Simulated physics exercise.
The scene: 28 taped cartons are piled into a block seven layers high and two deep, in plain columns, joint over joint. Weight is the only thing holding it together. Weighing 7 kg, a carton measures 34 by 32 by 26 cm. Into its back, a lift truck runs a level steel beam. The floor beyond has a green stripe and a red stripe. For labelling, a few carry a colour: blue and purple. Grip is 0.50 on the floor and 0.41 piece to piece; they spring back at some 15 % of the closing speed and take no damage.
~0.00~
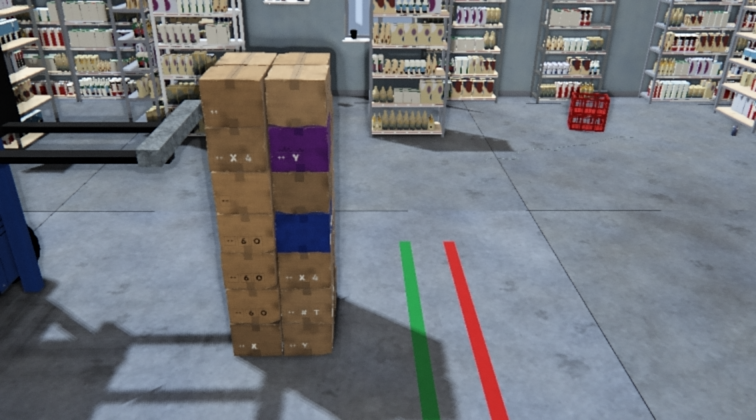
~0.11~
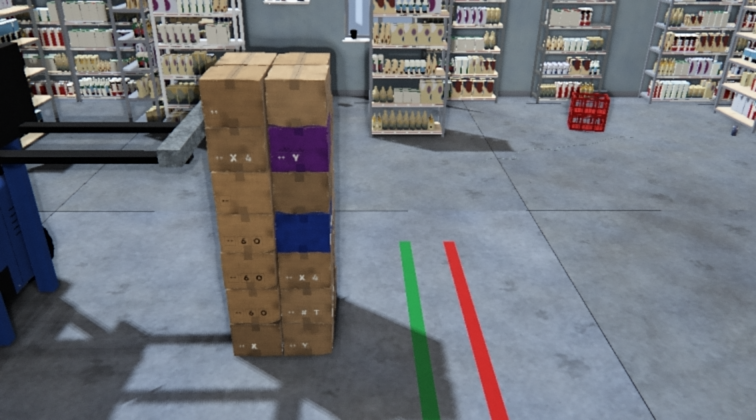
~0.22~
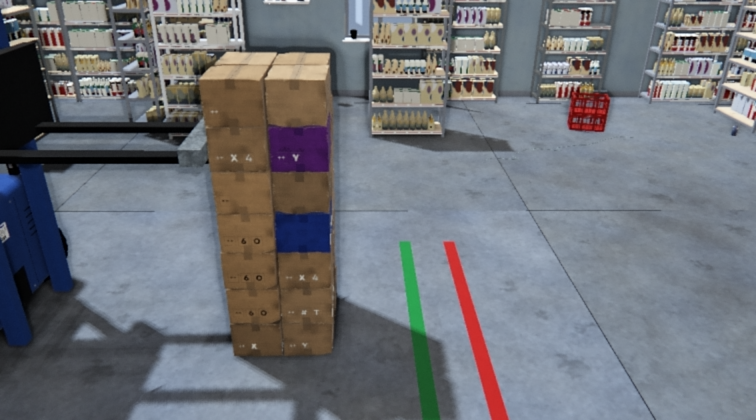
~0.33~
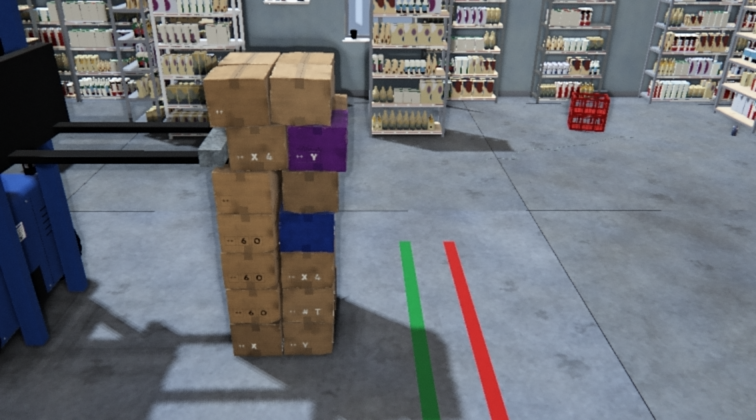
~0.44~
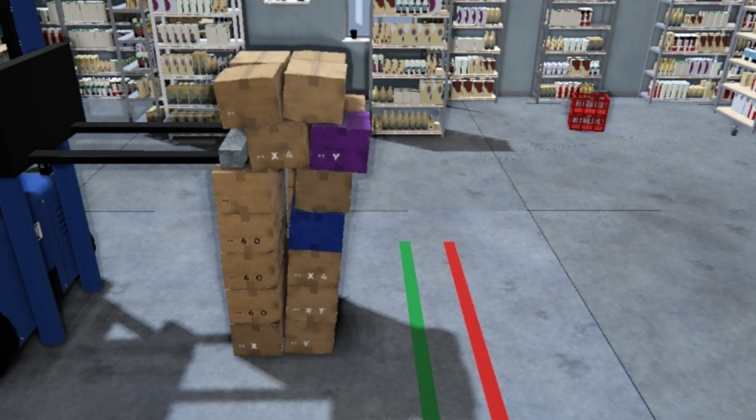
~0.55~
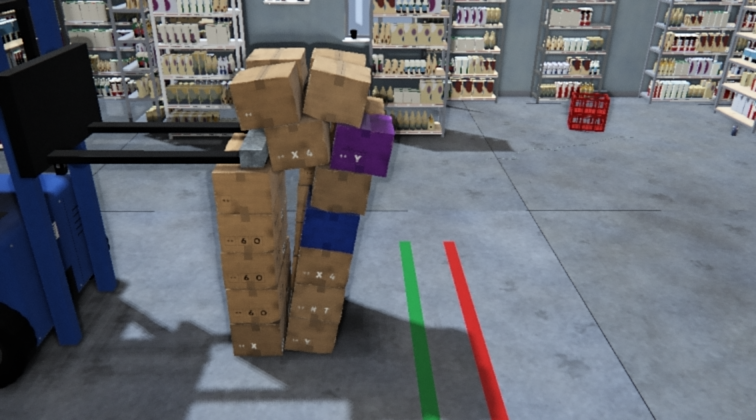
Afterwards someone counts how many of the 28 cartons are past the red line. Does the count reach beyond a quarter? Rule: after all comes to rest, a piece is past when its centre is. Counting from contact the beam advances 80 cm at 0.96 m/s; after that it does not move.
Those past the line make up a larger share than a quarter.
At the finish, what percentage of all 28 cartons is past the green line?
It works out to about 45 per cent.
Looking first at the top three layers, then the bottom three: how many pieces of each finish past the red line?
Top group: 8; bottom group: 0.
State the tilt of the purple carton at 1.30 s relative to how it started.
I'd estimate close to 90°.
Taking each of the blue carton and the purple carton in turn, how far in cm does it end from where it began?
Blue 170, purple 260.
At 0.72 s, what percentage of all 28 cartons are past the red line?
0 per cent at that moment.
By 0.72 s, none of the 28 cartons past the red line, 18 disturbed; blue carton tilted 19°; purple carton tilted 19°.
By 1.00 s, none of the 28 cartons past the red line, 18 disturbed; purple carton tilted 42°, 33 cm lower; blue carton tilted 42°, 14 cm lower.
By 1.30 s, 7 of the 28 cartons past the red line; purple carton on its side; blue carton on its side.
By 1.70 s, 10 of the 28 cartons past the red line; blue carton on its side; purple carton on its side.
When it is over (3.2 s), 10 of the 28 cartons past the red line; blue carton upside down; purple carton on its side. That is 36 per cent. In pixels of the last frame, middles, blue carton near (539, 325), purple carton near (658, 324).
